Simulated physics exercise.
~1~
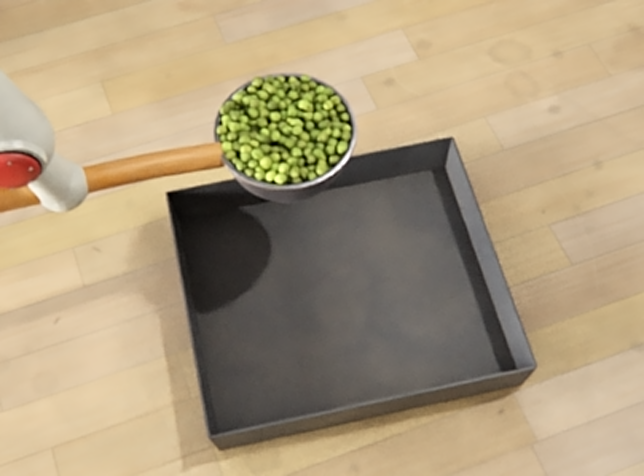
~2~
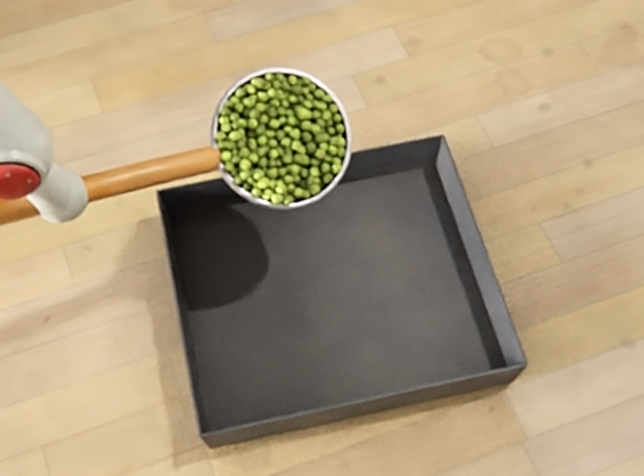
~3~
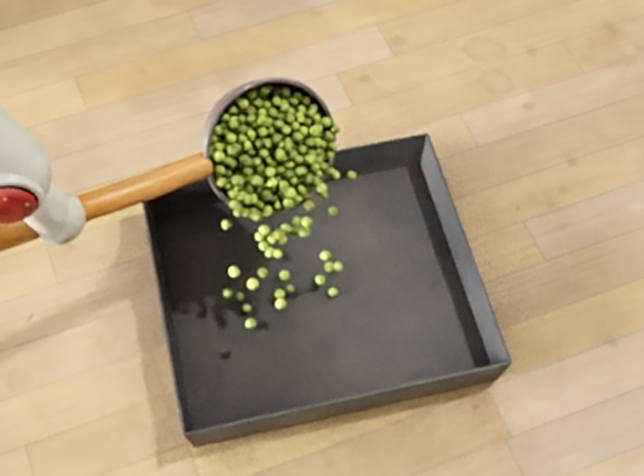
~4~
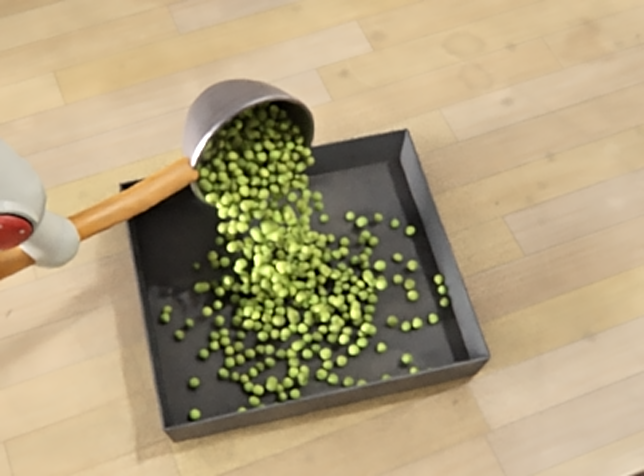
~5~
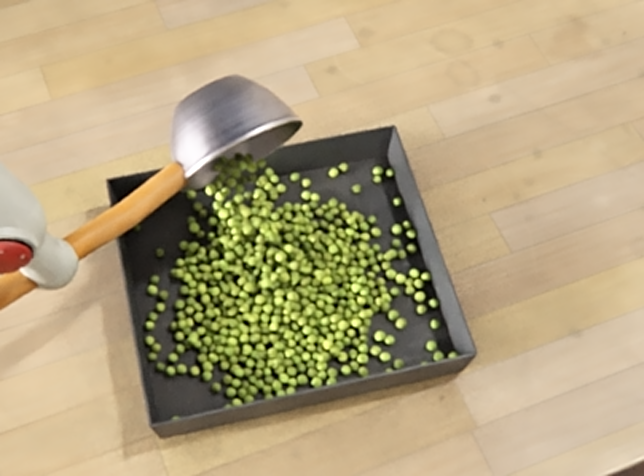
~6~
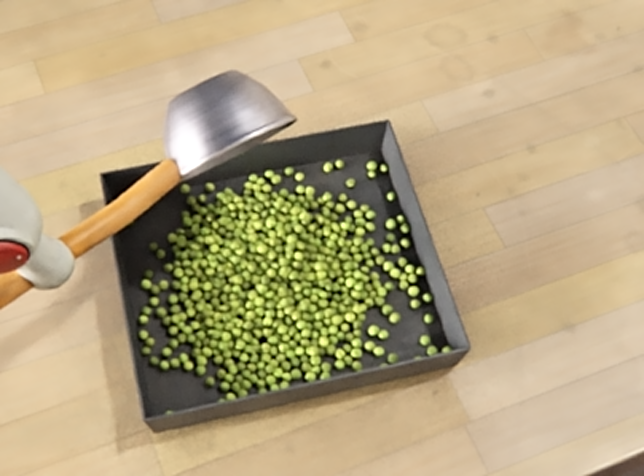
A robot arm tilted a wooden-handled metal ladle heaped with green peas over a dark square tray, and the peas trickled, then poured out and spread across the bottom, until the ladle was tipped over and empty above the pea-covered tray.
